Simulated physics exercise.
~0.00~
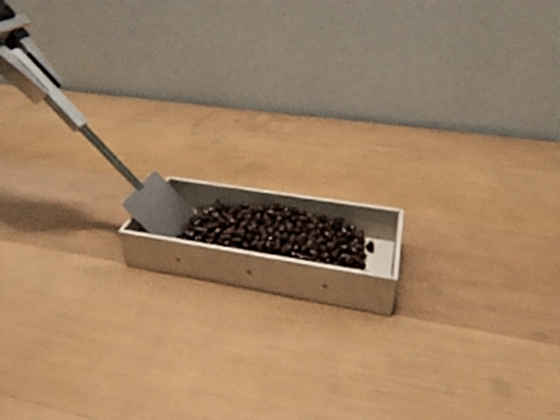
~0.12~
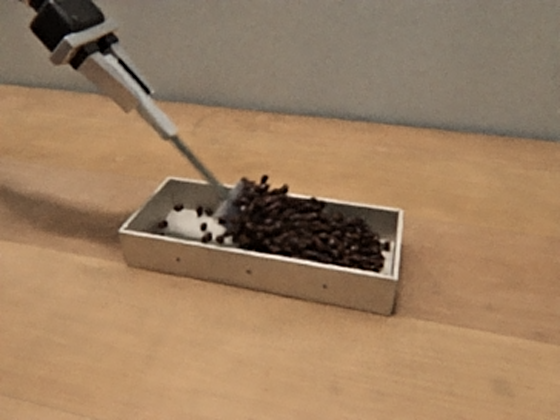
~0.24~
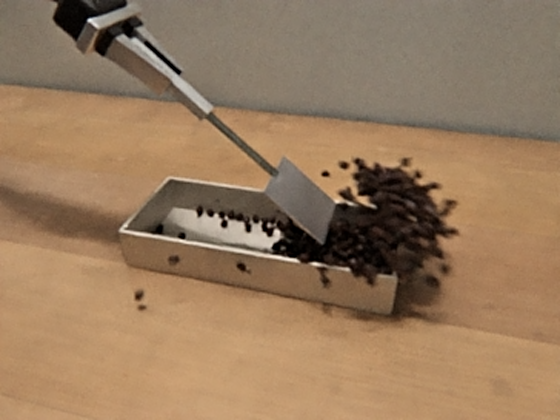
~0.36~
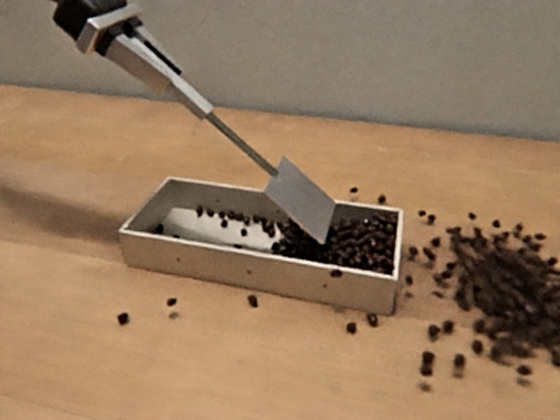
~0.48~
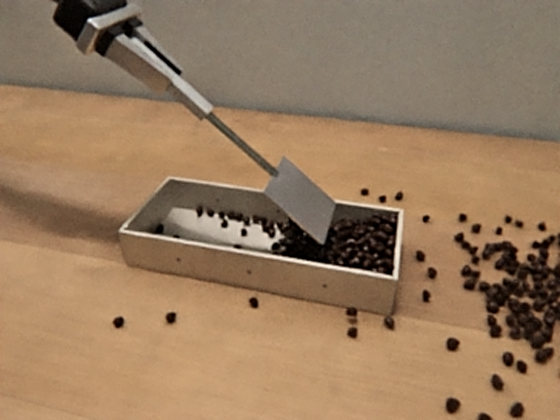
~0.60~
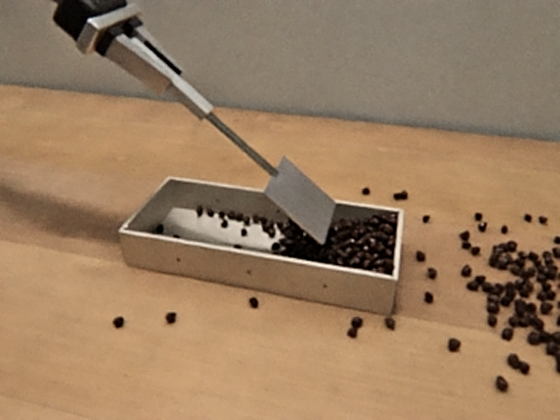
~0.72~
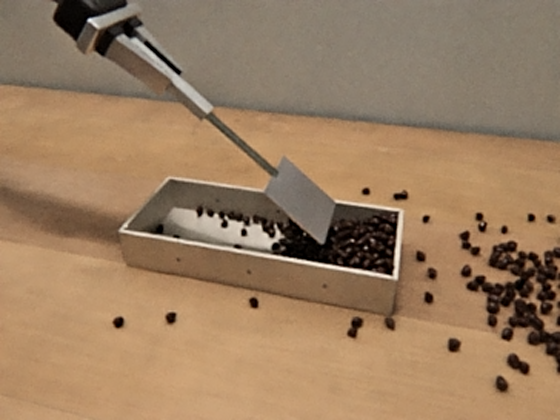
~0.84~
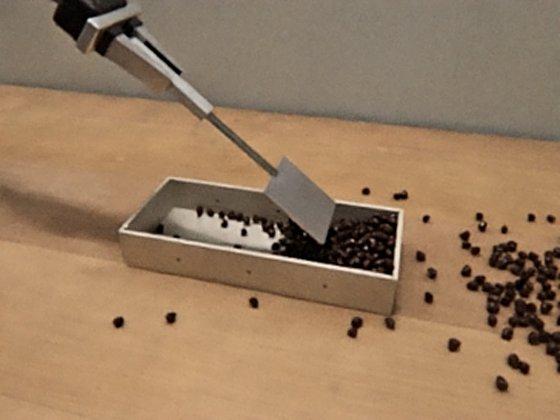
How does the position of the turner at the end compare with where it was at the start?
At the start the turner was at the left end of the tin, and by the end it had moved to the right and rested over the right part of the tin, beside the remaining beans.
